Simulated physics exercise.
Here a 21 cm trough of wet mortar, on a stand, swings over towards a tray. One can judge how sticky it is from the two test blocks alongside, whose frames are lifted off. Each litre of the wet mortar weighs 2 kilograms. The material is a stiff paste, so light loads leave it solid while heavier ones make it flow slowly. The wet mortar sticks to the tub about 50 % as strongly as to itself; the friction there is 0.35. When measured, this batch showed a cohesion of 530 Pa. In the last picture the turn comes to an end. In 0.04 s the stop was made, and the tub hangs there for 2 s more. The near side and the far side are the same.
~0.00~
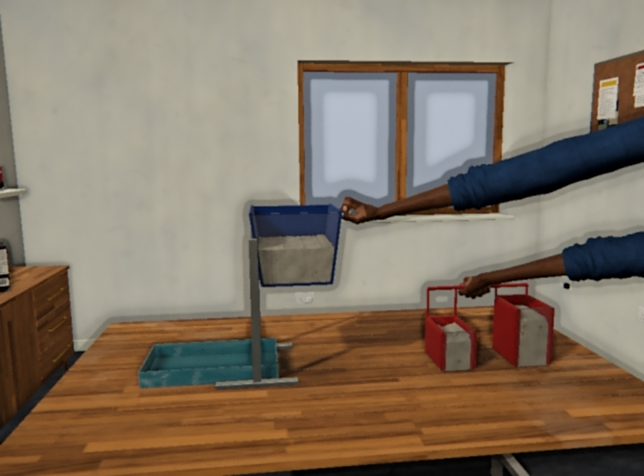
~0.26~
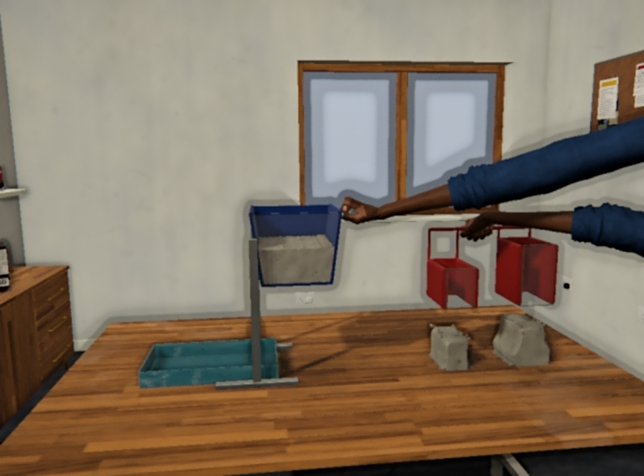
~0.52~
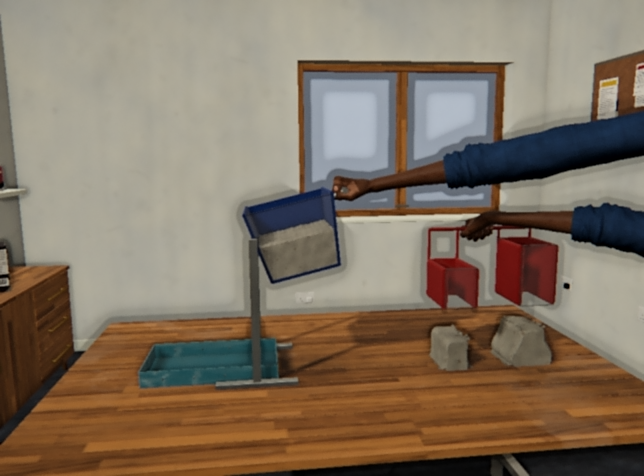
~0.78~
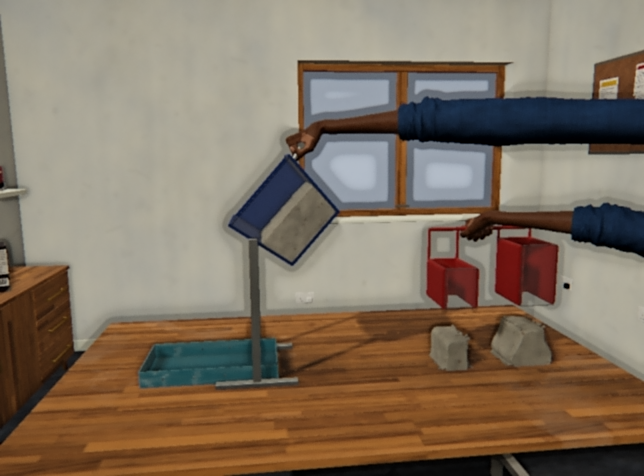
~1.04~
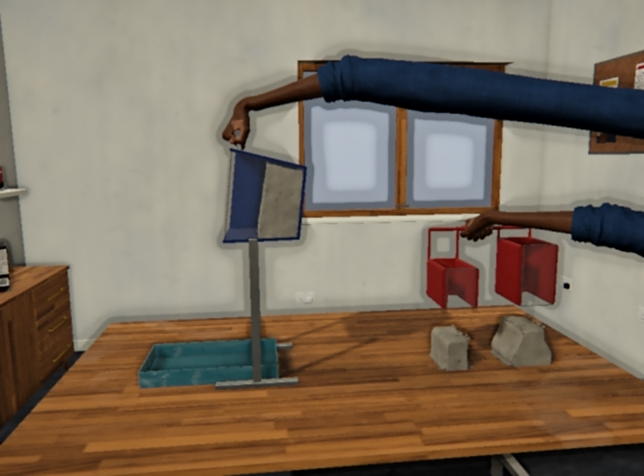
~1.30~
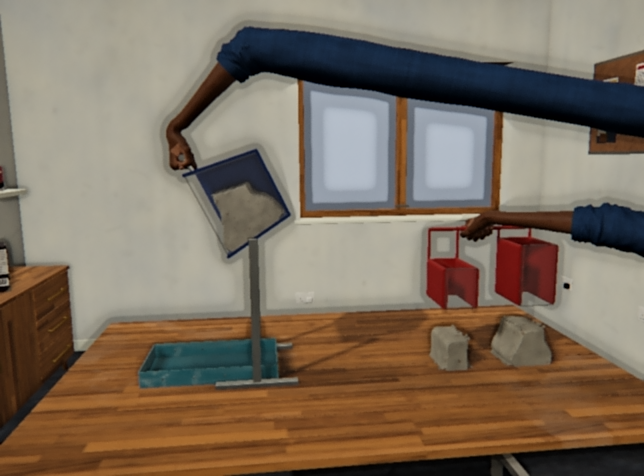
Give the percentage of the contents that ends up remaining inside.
I would say roughly 0 per cent remains inside.
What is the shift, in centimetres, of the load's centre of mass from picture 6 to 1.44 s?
Around 12 centimetres.
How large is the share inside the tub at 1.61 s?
I'd say close to 0 %.
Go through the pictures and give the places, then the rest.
The first picture shows handle-side rim at (339, 212), tilt 0 degrees; crest of the wet mortar at (332, 247); block heights 10 cm, 16 cm (left to right).
The second picture shows handle-side rim at (339, 212), tilt 0 degrees; crest of the wet mortar at (332, 247); block heights 10 cm, 13 cm (left to right).
The third picture shows handle-side rim at (330, 193), tilt 13 degrees; crest of the wet mortar at (330, 230); block heights 10 cm, 12 cm (left to right).
The fourth picture shows handle-side rim at (288, 157), tilt 48 degrees; crest of the wet mortar at (310, 187); block heights 10 cm, 12 cm (left to right).
The fifth picture shows handle-side rim at (231, 152), tilt 83 degrees; crest of the wet mortar at (269, 165); block heights 10 cm, 12 cm (left to right).
The sixth picture shows handle-side rim at (184, 177), tilt 116 degrees; crest of the wet mortar at (247, 186); block heights 10 cm, 12 cm (left to right).
After 1.44 s, the tub is at 116 degrees and holds 43 %.
After 1.61 s, the tub is at 116 degrees and holds 0 %.
After 1.78 s, the tub is at 116 degrees and holds 0 %.
After 1.95 s, the tub is at 116 degrees and holds 0 %.
After 3.30 s, the tub is at 116 degrees and holds 0 %.
